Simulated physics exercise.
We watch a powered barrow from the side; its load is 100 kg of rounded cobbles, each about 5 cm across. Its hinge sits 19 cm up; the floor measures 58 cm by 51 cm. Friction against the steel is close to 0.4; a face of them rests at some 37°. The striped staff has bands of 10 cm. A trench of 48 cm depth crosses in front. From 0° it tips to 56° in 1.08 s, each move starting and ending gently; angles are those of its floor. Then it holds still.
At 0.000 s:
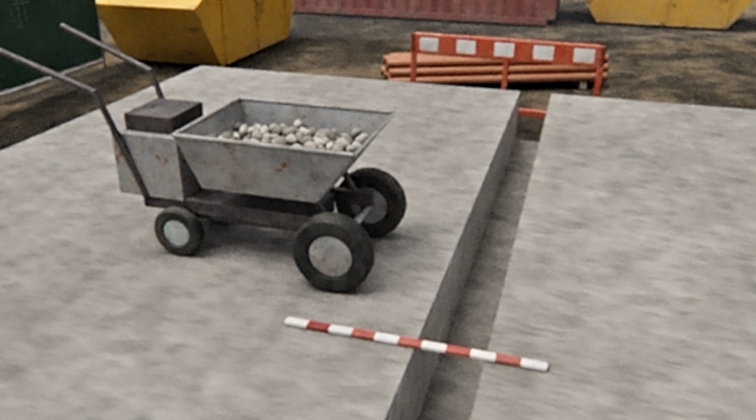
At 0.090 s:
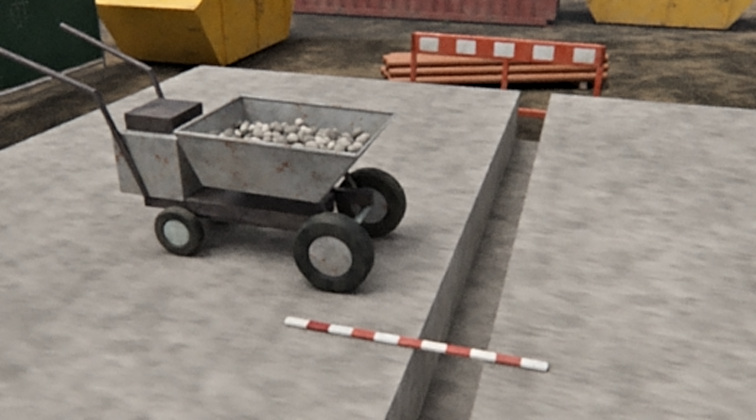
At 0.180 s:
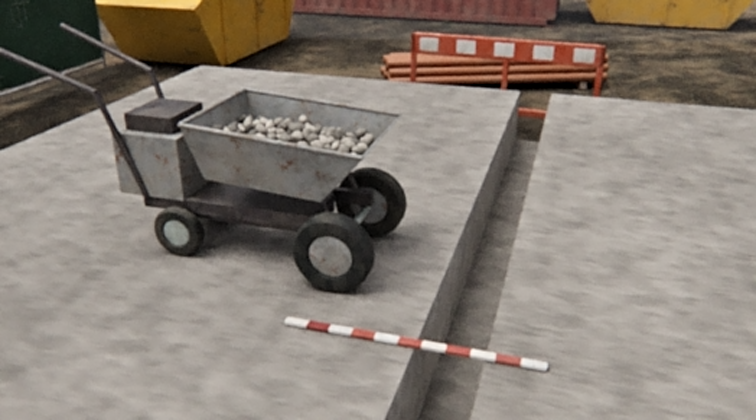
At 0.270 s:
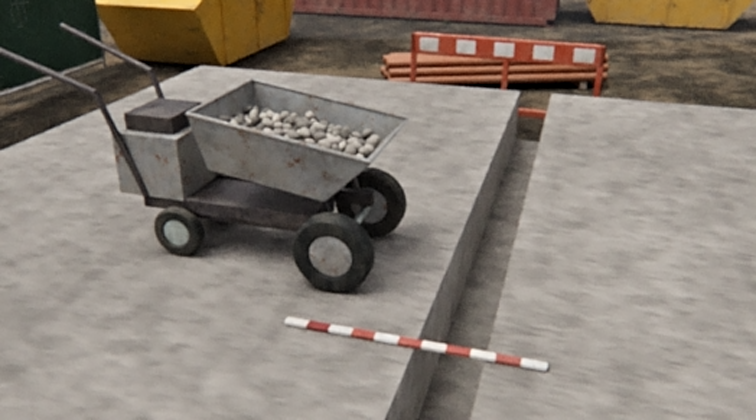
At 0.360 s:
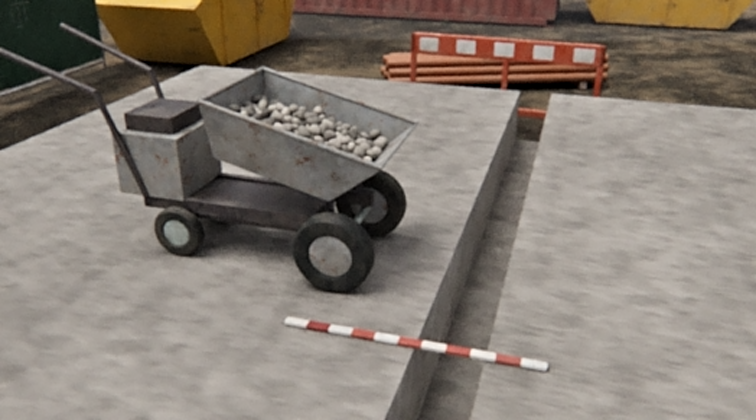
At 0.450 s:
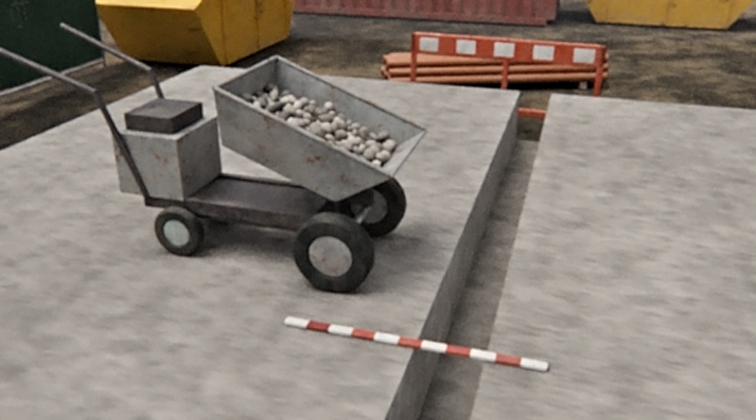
On a concrete slab beside a narrow trench, a powered barrow loaded with rounded stones stood still while its tray slowly rose at the back, tilting down toward the trench on the right.
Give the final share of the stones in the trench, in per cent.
Some 44 per cent of it.
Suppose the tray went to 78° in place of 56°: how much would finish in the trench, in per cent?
In that case some 65 per cent.
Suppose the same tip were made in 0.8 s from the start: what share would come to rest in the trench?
It would be near 40 per cent.
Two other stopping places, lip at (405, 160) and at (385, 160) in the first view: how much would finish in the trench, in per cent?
First some 10, then 20 per cent.
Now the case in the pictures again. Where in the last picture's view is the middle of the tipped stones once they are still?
Around (477, 353).
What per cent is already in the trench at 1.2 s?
Some 5 per cent.
After 0.8 s the floor is at 47°; 100 % in the tray; the foremost stones are at (410, 190).
After 1.2 s the floor is at 56°; 94 % in the tray, 6 % in the trench; the foremost stones are at (476, 232).
After 1.5 s the floor is at 56°; 68 % in the tray, 24 % in the trench, 8 % past the trench; the foremost stones are at (565, 299).
After 3.5 s the floor is at 56°; 46 % in the tray, 44 % in the trench, 10 % past the trench; the foremost stones are at (653, 335).
